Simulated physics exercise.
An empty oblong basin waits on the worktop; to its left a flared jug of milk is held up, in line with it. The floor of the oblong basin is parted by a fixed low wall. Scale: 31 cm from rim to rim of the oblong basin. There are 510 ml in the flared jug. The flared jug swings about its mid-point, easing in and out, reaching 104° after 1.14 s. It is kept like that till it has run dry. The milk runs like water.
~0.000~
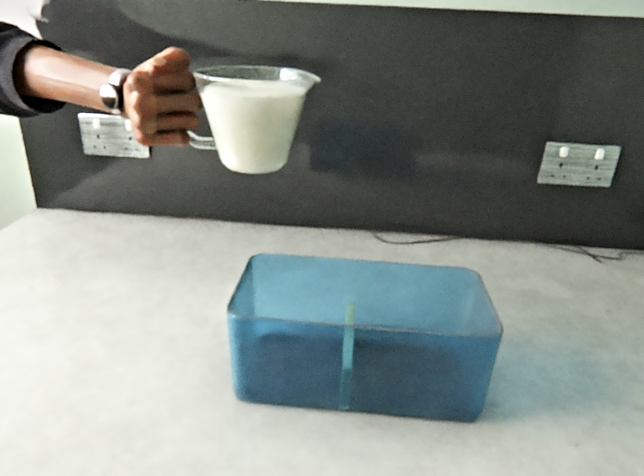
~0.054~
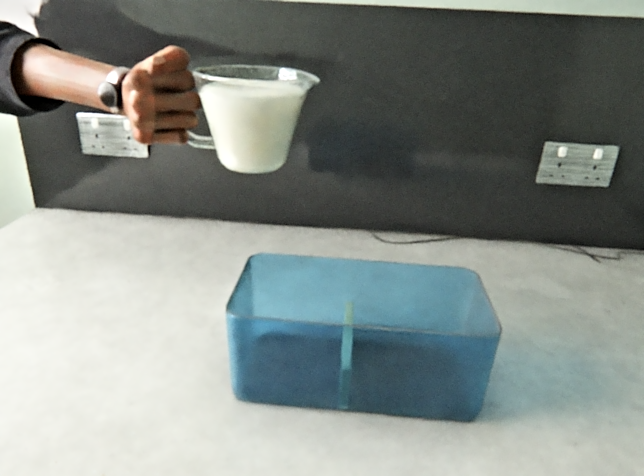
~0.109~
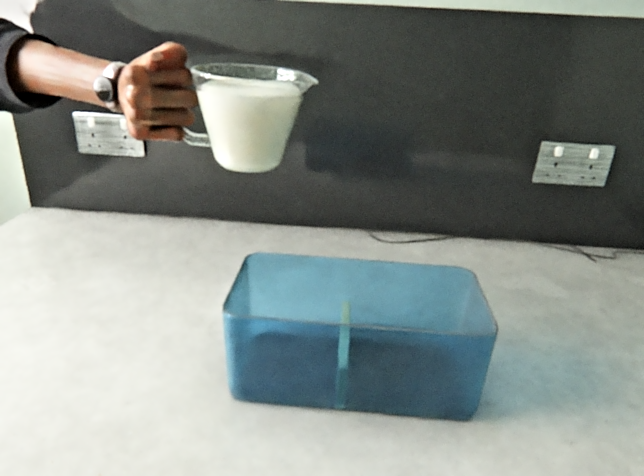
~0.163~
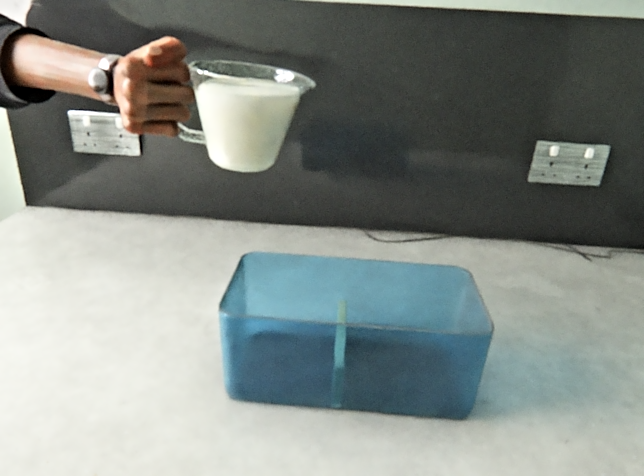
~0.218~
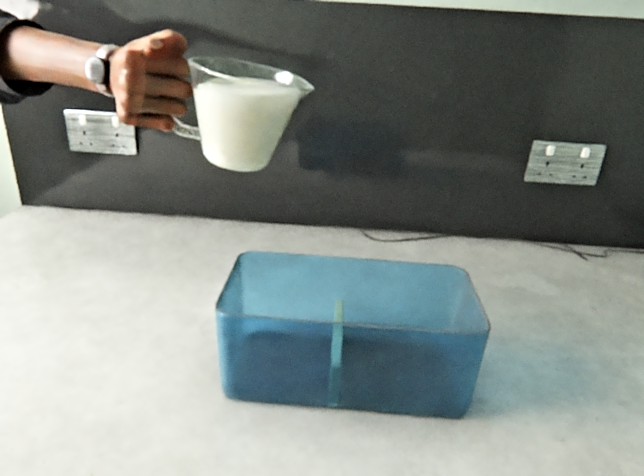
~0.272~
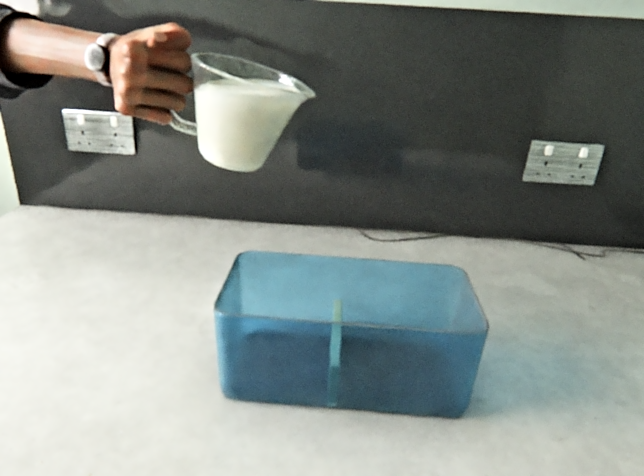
A hand wearing a watch held a clear jug of milk above and to the left of an empty blue basin on the worktop, then slowly tilted the jug a little to the right.
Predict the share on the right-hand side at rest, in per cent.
About 83 per cent.
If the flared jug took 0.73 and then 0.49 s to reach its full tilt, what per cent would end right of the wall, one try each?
First 75, then 60 per cent.
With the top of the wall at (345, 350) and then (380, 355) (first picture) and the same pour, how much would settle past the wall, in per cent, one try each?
In turn about 85 and 35 per cent.
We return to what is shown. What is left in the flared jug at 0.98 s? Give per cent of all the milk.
Near 7 in a hundred.
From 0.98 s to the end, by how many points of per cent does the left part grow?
Some 12 per cent.
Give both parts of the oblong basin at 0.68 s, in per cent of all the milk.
Left about 0, right about 10.
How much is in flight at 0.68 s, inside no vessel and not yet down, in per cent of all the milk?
Some 30 per cent.
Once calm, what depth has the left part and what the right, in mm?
Some 4 mm on the left and 18 mm on the right.
After 0.68 s the tilt is 68° and 60 per cent is still to pour, 0 is left of the wall and 10 right of it.
After 0.98 s the tilt is 99° and 7 per cent is still to pour, 3 is left of the wall and 70 right of it.
After 1.30 s the tilt is 104° and 0 per cent is still to pour, 16 is left of the wall and 83 right of it.
After 1.64 s the tilt is 104° and 0 per cent is still to pour, 16 is left of the wall and 83 right of it.
In the end 16 per cent lies left of the wall, 83 right of it and 2 outside.
